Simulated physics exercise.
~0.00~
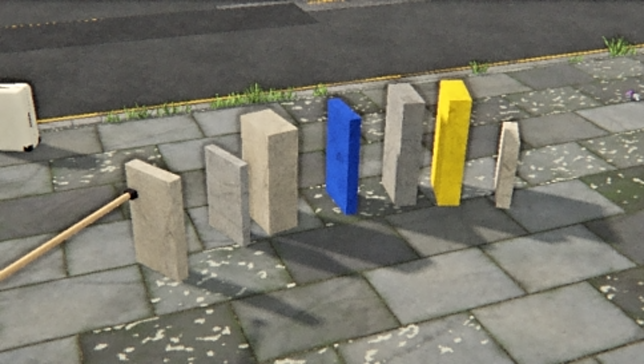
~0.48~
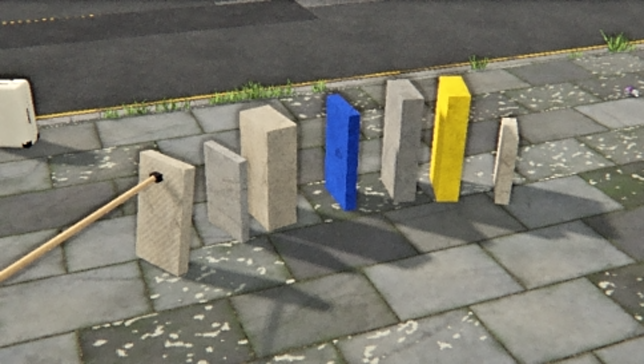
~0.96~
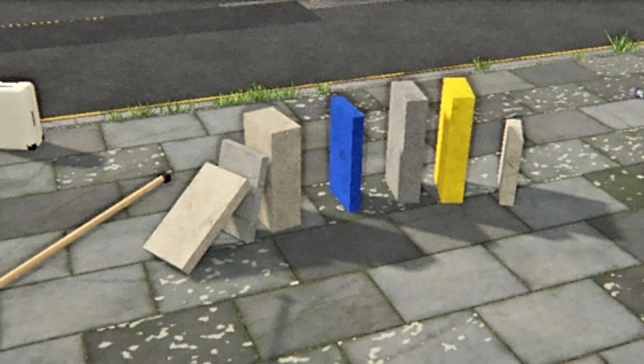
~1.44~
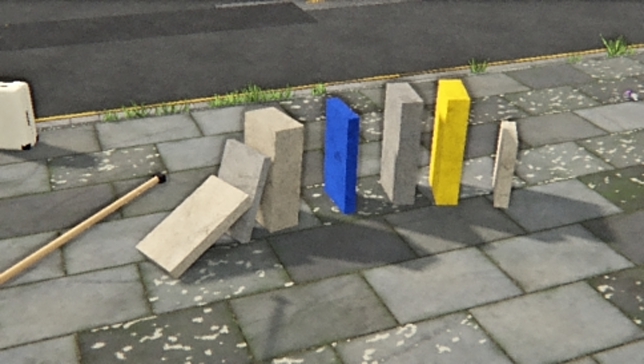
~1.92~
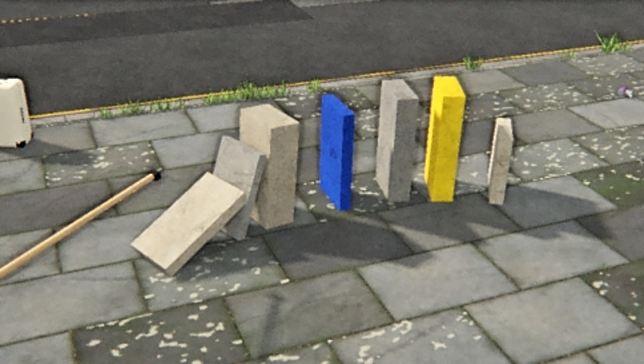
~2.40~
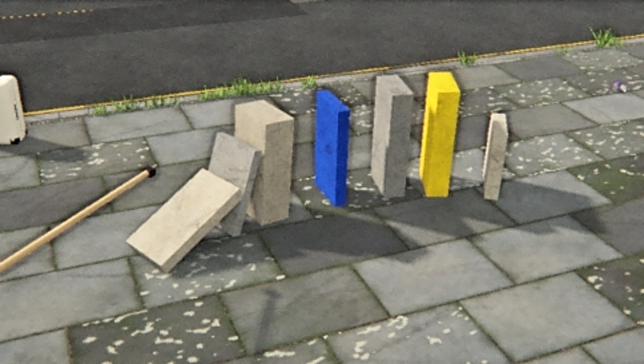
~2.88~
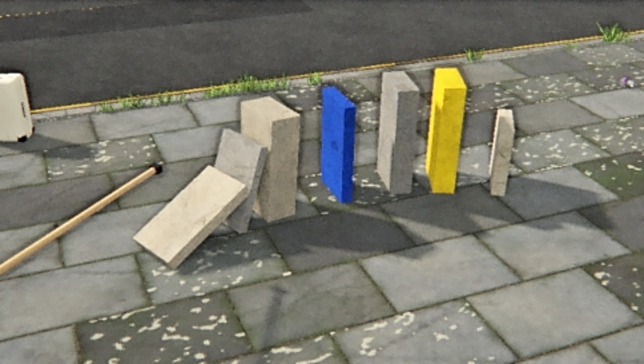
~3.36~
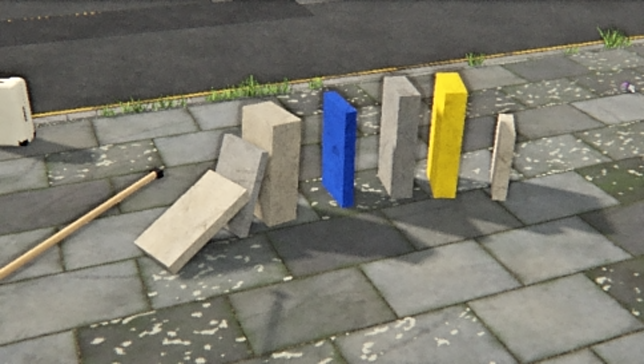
The footage shows a pole pushing the leftmost of seven upright slabs on a paved street, toppling it against its smaller neighbour, which tips and comes to rest leaning on the next slab, while the remaining five, including the blue and yellow ones, stay standing.
